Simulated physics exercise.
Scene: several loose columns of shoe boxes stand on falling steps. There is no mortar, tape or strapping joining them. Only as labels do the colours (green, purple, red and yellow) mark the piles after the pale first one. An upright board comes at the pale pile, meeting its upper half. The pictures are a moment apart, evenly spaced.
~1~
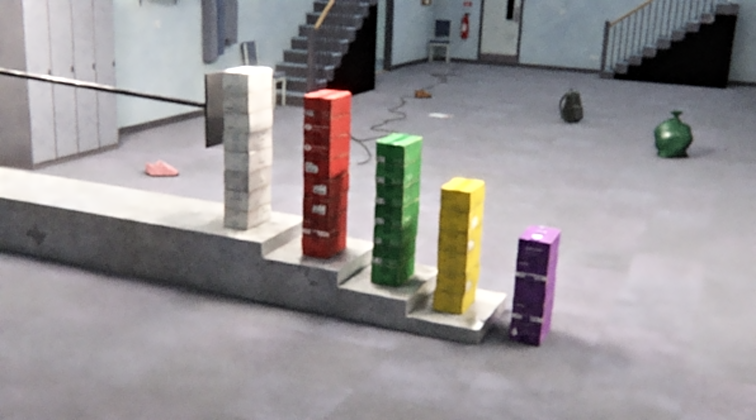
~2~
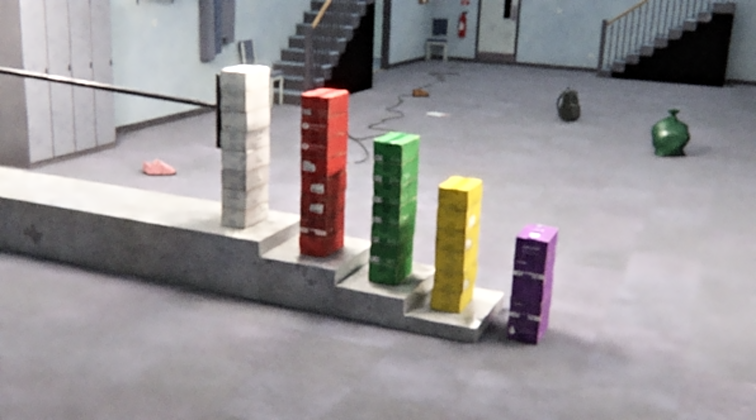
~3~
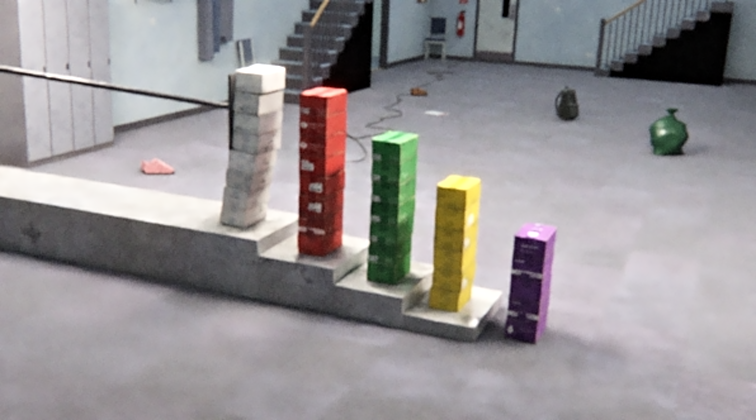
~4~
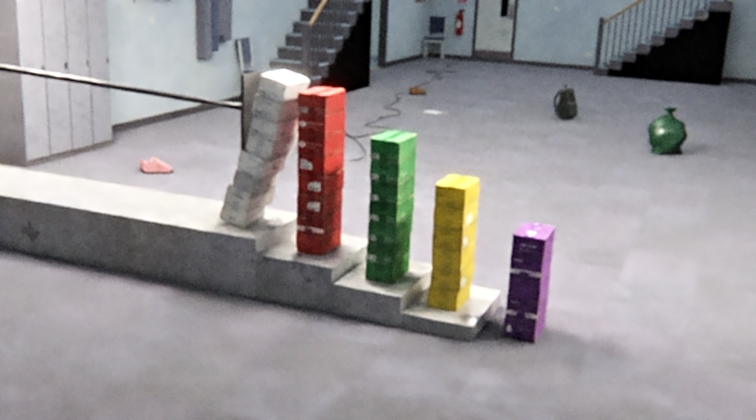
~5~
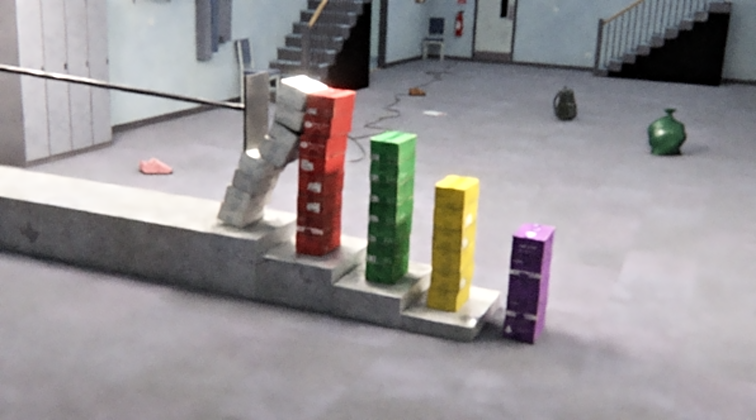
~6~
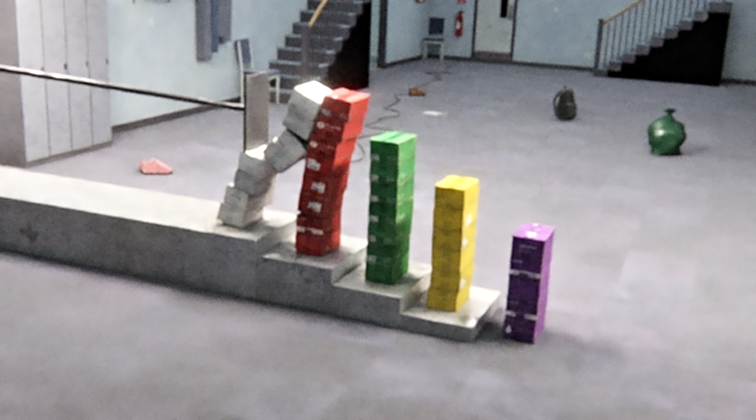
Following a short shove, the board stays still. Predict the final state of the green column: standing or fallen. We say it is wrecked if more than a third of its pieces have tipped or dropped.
Fallen.
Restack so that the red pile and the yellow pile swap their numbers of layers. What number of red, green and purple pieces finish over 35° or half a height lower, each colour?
Red 5, green 7, purple 5.
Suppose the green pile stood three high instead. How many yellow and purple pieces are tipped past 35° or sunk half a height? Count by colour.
Once things settle, yellow has 6 down and purple has 5.
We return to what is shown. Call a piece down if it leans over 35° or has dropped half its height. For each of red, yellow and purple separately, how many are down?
By colour: Red 5, yellow 5, purple 5.
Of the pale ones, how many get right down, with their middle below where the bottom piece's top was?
3.
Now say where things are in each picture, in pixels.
In the first frame (we follow the side turned to the camera), board (206, 101) not yet touching; top green box (390, 154); top red box (318, 107); no other piece has moved.
In the second frame, board (217, 102) not yet touching; top green box (388, 152).
In the third frame, board (229, 102) pushing; top green box (386, 151); no other piece has moved.
In the fourth frame, board (242, 103) pushing, top of the pale pile leaning a little; top green box (385, 150); no other piece has moved.
In the fifth frame, board (245, 104) stopped, top of the pale pile leaning clearly; top green box (384, 151); top red box (320, 106) displaced half its height; 3 stirred so far.
In the sixth frame, board (245, 104) stopped, top of the pale pile leaning clearly; top green box (384, 151); top red box (336, 108) tipped a little; steepest lean, the box at (323, 147); 6 stirred so far.
Soon, 4 of the pale pile down; none of the 7 green boxes down (1 of 26 in all colours); top green box displaced half its height; top red box tipped clearly, half its height lower.
A while on, 4 of the pale pile down; 1 of the 7 green boxes down (6 of 26 in all colours); top green box tipped clearly, half its height lower; top red box tipped a little, about its own height lower.
Towards the end, 4 of the pale pile down; 6 of the 7 green boxes down (15 of 26 in all colours); top green box tipped steeply, some two heights lower; top red box tipped steeply, some four heights lower.
Then, 4 of the pale pile down; 6 of the 7 green boxes down (21 of 26 in all colours); top green box on its side; top purple box on its side.
Finally, 4 of the pale pile down; 6 of the 7 green boxes down (21 of 26 in all colours); top green box upside down; top purple box upside down. Seen by the last camera, middles, top purple box near (713, 358).
